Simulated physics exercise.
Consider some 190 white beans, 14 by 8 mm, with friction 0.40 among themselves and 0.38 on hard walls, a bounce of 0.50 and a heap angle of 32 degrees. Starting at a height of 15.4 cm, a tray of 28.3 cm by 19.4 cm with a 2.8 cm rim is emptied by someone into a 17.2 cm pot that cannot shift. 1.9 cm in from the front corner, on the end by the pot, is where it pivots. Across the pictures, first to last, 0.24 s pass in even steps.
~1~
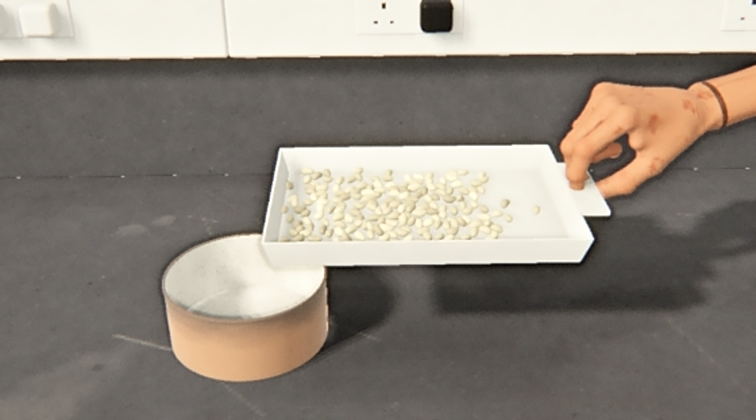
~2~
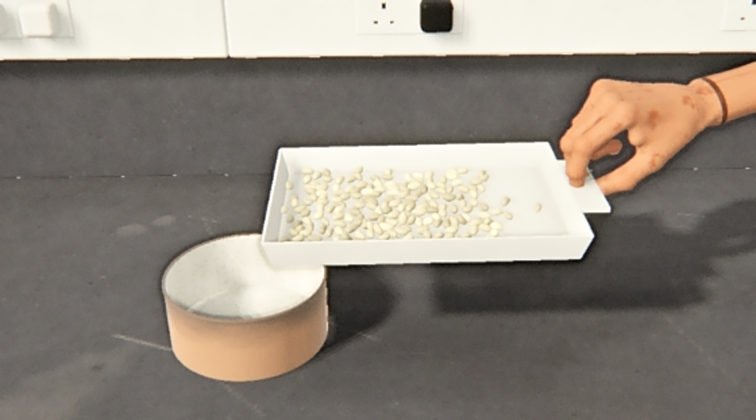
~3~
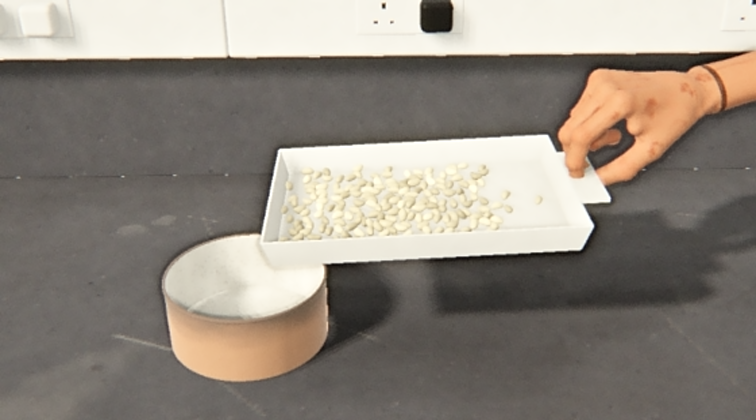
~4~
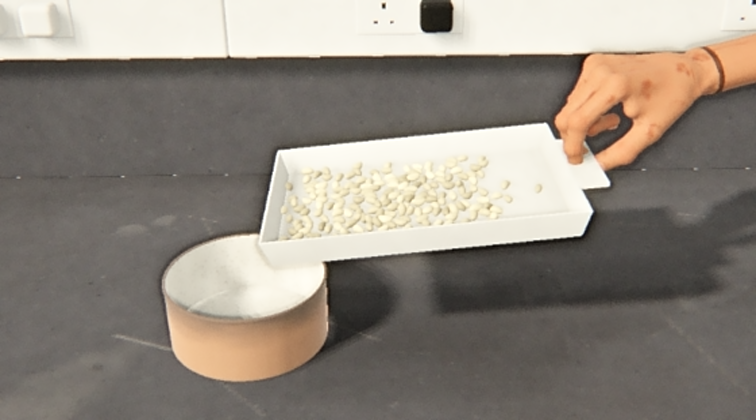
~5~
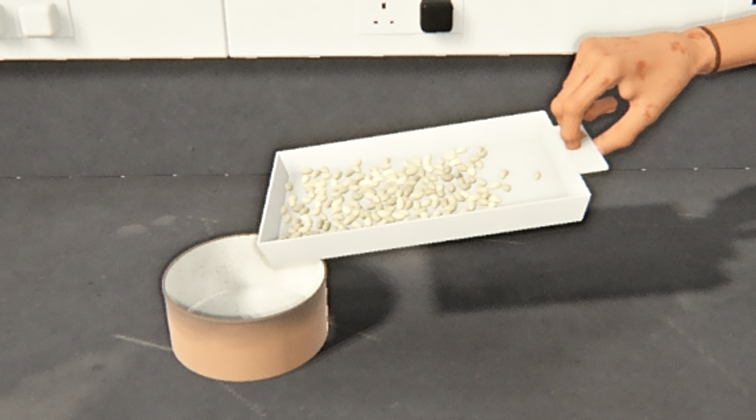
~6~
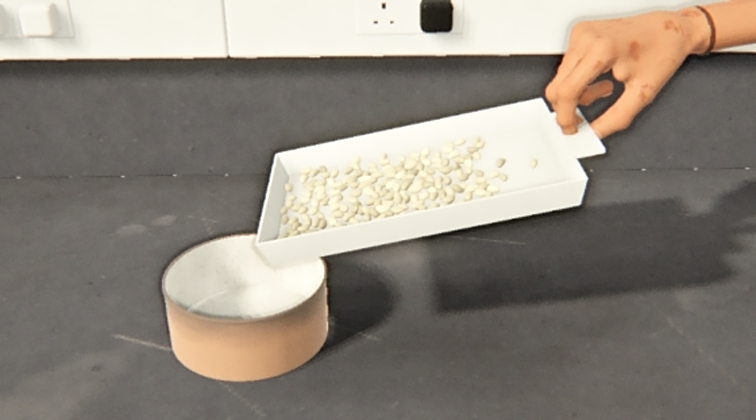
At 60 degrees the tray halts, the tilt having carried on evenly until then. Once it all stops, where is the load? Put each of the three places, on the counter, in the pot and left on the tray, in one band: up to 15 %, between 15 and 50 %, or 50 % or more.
Counter: Up to 15 %; pot: Up to 15 %; tray: 50 % or more.
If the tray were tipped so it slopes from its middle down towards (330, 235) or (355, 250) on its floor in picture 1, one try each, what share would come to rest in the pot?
First try: About 0 percent; second try: About 0 percent.
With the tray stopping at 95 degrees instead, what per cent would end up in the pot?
Roughly 80 %.
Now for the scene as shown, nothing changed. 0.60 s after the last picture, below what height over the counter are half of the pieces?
Median height: Approx. 18 cm.
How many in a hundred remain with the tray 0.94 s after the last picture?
About 95% of the load.
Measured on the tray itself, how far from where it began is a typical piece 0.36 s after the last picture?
It has moved some 5 cm from its start.
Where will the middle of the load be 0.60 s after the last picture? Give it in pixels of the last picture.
Approximately (298, 193) in the final picture.
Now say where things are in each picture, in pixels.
Tray tilt 0 degrees, front corners at (272, 239) and (582, 235); middle of the pieces at (388, 211); pot at (245, 274), in the first frame.
Tray tilt 1 degrees, front corners at (271, 239) and (583, 232); middle of the pieces at (388, 210), in the second frame.
Tray tilt 3 degrees, front corners at (270, 239) and (582, 222); middle of the pieces at (388, 207), in the third frame.
Tray tilt 6 degrees, front corners at (269, 239) and (581, 208), lowest corner left back; middle of the pieces at (387, 203), in the fourth frame.
Tray tilt 9 degrees, front corners at (267, 239) and (579, 192), lowest corner left back; middle of the pieces at (386, 198), in the fifth frame.
Tray tilt 12 degrees, front corners at (265, 239) and (576, 176), lowest corner left back; middle of the pieces at (385, 193); pot at (245, 274), in the sixth frame.
Then, 0.36 s after the last picture, tilt 35 degrees; the tray holds 100 %, the pot 0 %.
Then, 0.60 s after the last picture, tilt 51 degrees; the tray holds 100 %, the pot 0 %.
Then, 0.94 s after the last picture, tilt 60 degrees; the tray holds 95 %, the pot 5 %.
In the end, counter 0 %, pot 5 %, tray 95 %.
